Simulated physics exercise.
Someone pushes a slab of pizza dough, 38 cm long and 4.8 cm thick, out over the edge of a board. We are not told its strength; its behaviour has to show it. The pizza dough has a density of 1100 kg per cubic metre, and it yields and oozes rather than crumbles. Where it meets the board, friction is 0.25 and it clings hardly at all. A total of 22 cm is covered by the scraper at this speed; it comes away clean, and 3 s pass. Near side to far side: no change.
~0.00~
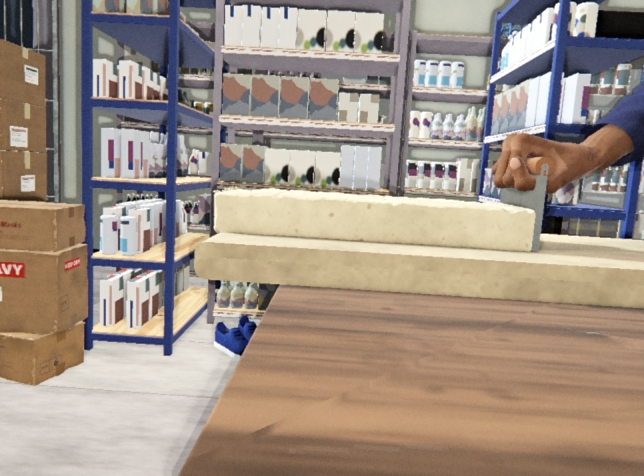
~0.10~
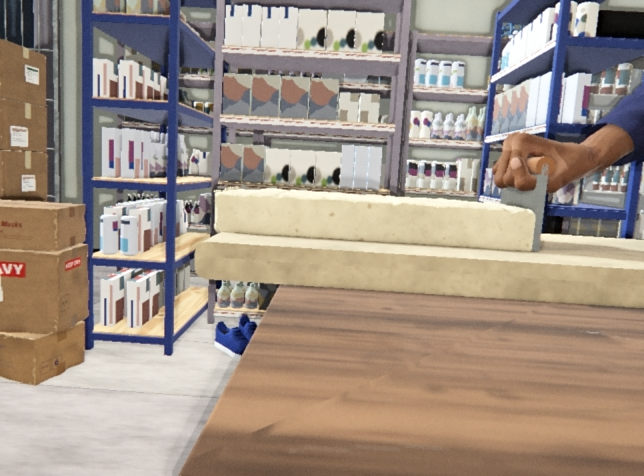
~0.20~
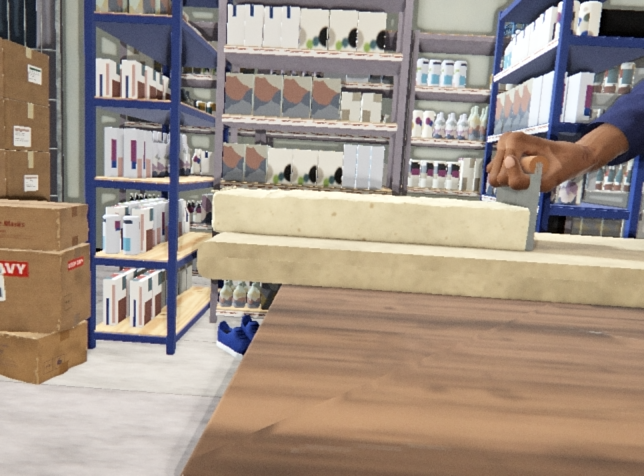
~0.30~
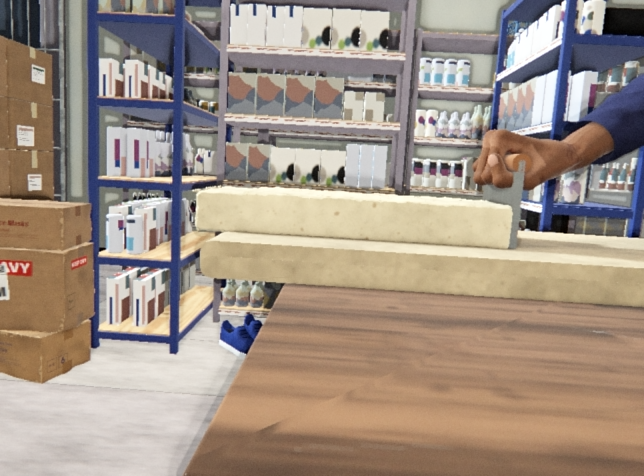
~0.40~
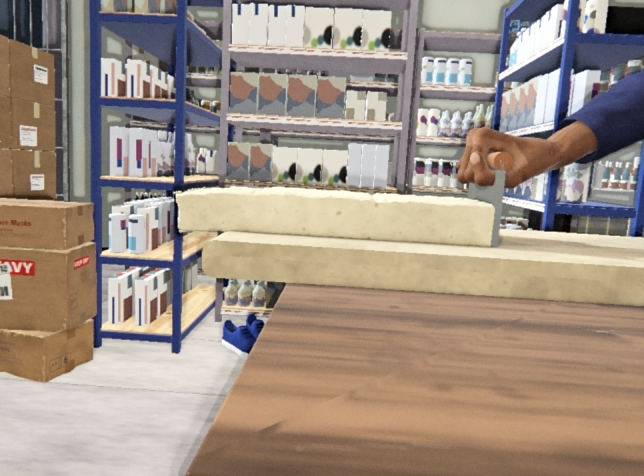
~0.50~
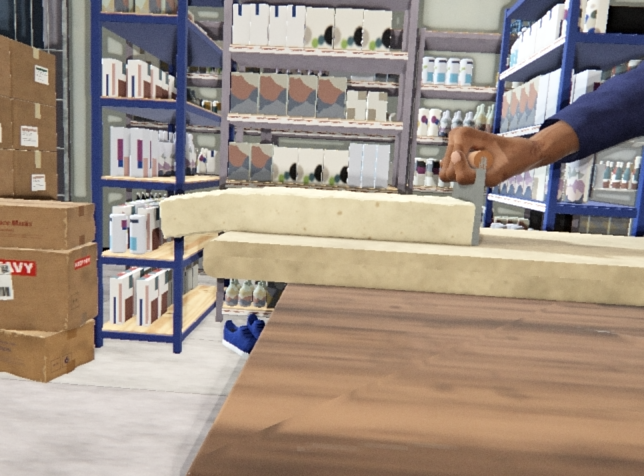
We see a hand holding a gray scraper behind a pale slab of dough on a board, at first still, then pushing it slowly left until its front end extends past the board's edge and sags slightly, still in one piece.
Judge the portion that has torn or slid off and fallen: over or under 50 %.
It will be smaller than 50 percent.
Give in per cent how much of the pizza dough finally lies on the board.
Around 40 per cent ends up on the board.
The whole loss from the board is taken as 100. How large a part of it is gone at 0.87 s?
I'd put it near 80 per cent.
By 0.87 s, 56 % lies on the board and 0 % has fallen.
By 1.30 s, 41 % lies on the board and 40 % has fallen.
By 1.73 s, 41 % lies on the board and 40 % has fallen.
By 2.16 s, 41 % lies on the board and 40 % has fallen.
By 4.16 s, at the end, 41 % lies on the board and 40 % has fallen.
